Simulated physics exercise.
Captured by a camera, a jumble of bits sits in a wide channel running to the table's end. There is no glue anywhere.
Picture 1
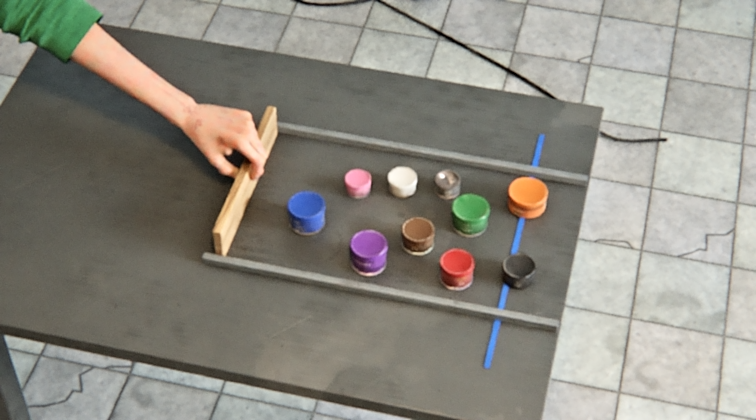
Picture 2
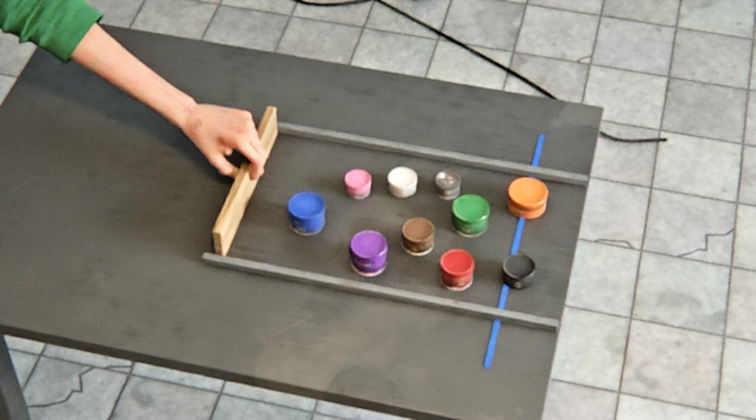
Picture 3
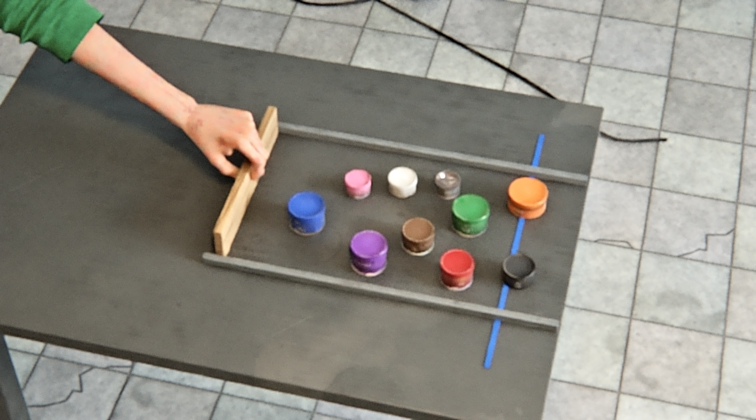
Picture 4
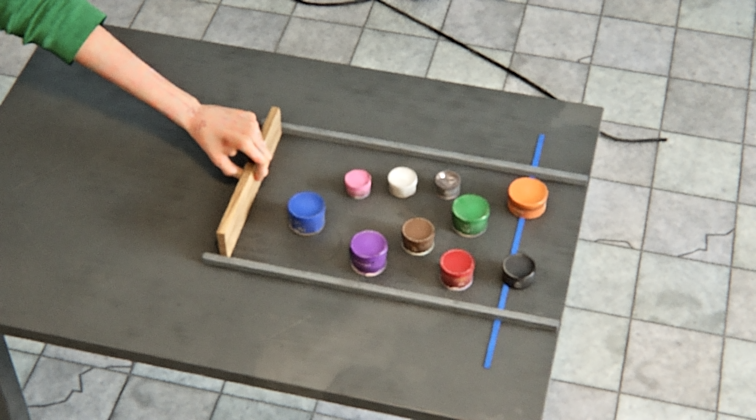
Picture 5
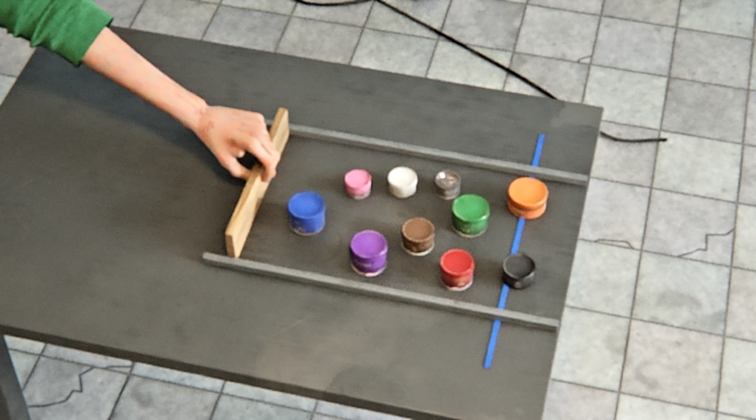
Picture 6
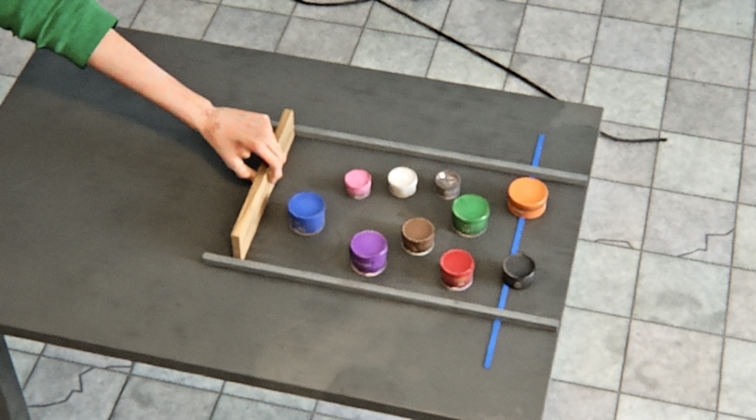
A hand in a green sleeve held a wooden board still behind a scatter of colourful little pots on a dark table, then slid it slightly right toward the blue one, while the pots stayed put.
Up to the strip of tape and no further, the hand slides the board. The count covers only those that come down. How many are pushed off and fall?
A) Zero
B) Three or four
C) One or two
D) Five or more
One or two.
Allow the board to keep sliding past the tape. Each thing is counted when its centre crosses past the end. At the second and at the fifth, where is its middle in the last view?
Earlier crossing: About (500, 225); later crossing: About (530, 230).
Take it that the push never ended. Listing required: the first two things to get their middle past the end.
Earliest first: Black tub, orange tub.
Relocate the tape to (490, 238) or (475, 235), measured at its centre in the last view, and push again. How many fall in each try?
Floor count: 0; 0.
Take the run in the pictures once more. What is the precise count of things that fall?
Tally: 2.
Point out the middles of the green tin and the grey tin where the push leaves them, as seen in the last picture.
The first ends close to (549, 234), the second close to (566, 204).
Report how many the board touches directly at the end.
It ends up touching 4.
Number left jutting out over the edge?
The number would be 2.
A little later, none off yet; black tub at rest near (518, 271); orange tub at rest near (527, 198); red tin at rest near (457, 270).
When it is over, the number that fall off is one or two; down, orange tub and black tub.
